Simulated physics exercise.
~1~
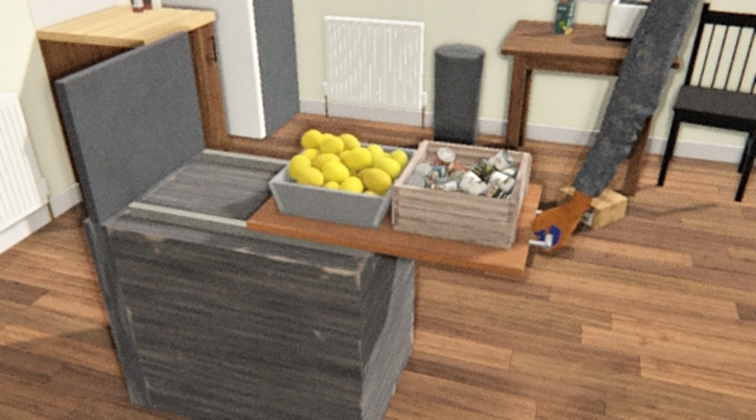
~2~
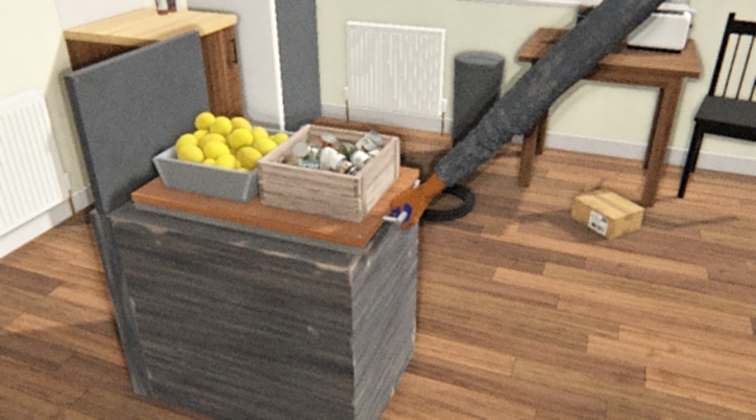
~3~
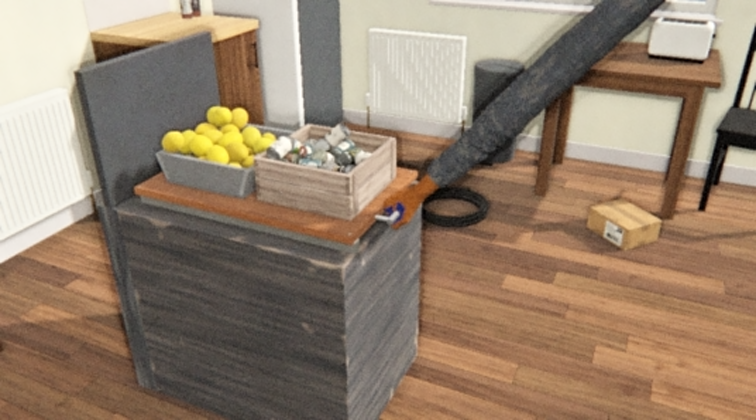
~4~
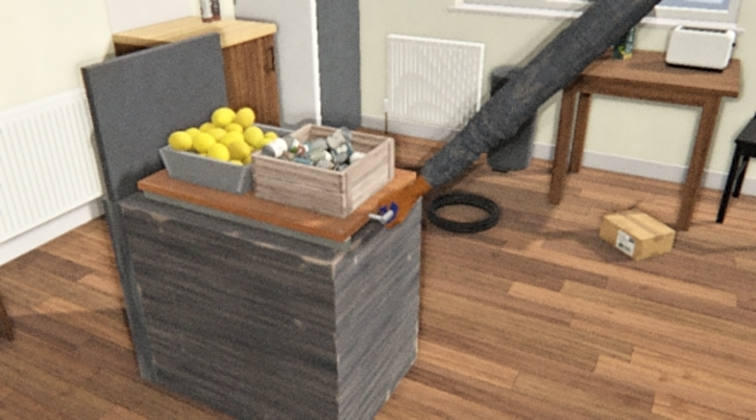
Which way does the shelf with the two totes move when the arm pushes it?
The shelf moves to the left, sliding in over the grey unit towards the back panel.
A dark arm pushes a shelf carrying lemons and small tins left until it shuts.
